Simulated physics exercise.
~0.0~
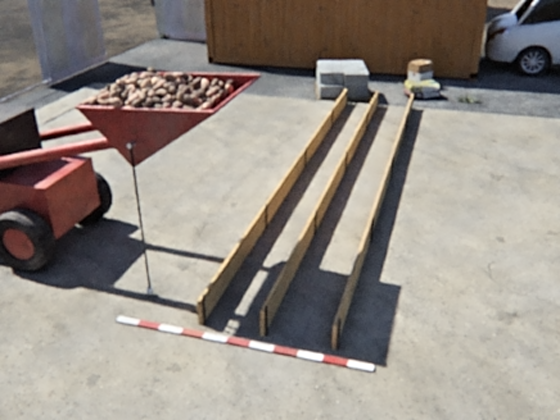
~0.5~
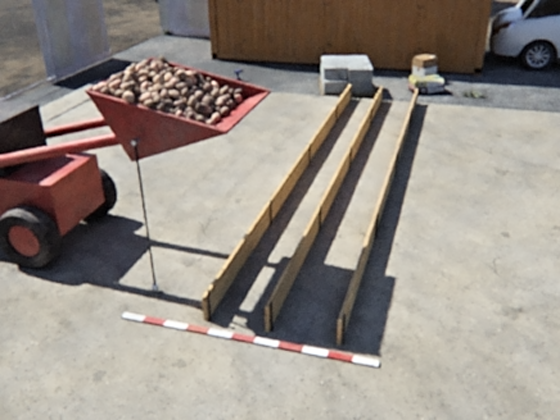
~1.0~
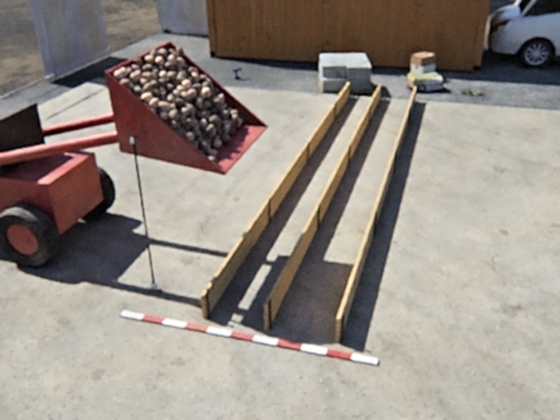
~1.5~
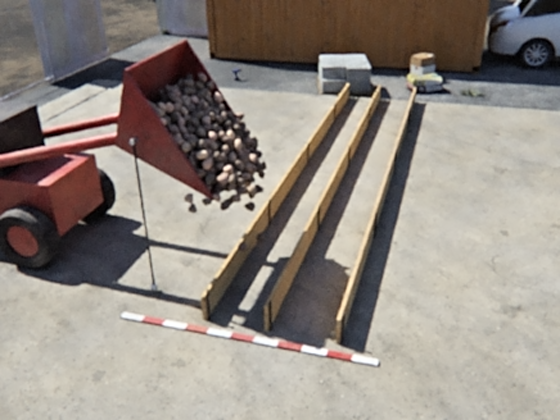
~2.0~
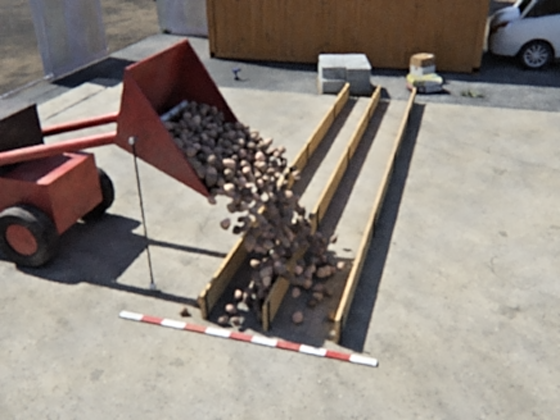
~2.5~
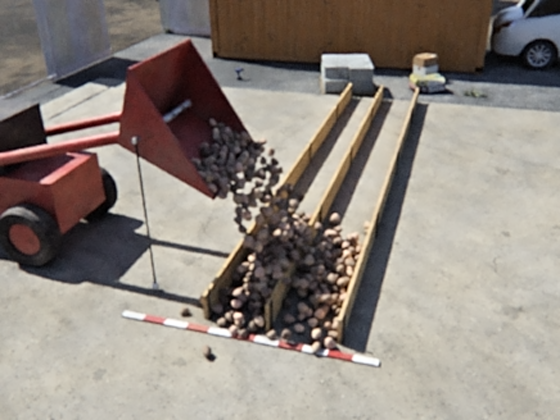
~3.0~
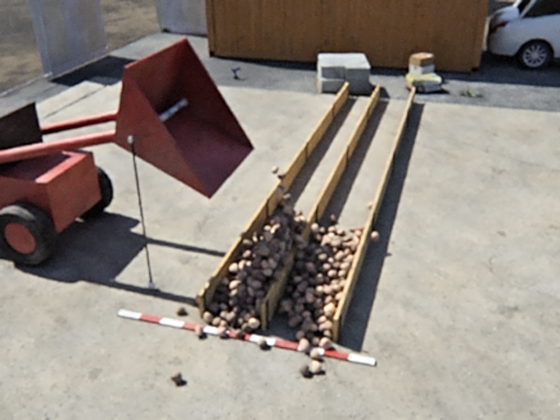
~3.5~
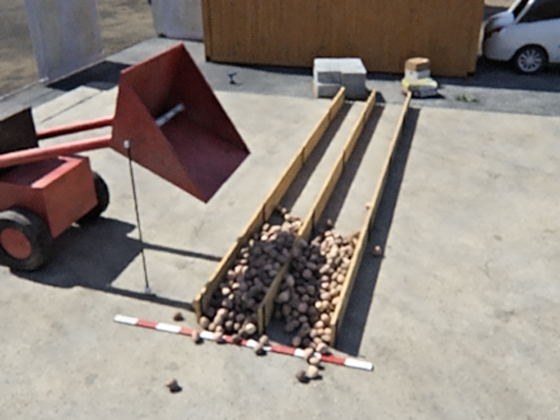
A red loader bucket heaped with brownish, potato-like stones stands raised at the left of a sunlit concrete yard, seen from above. Three long wooden boards lie on edge beside it, forming two bays behind a red and white staff, with a wooden wall, pale blocks and a white car beyond. The bucket tips steadily to the right, and the stones slide to its lip. They pour over the nearest board, filling the near bay first and then spilling into the far one. The bucket empties and stays tilted, leaving heaps in both bays, slightly more in the near one, and a few strays outside.
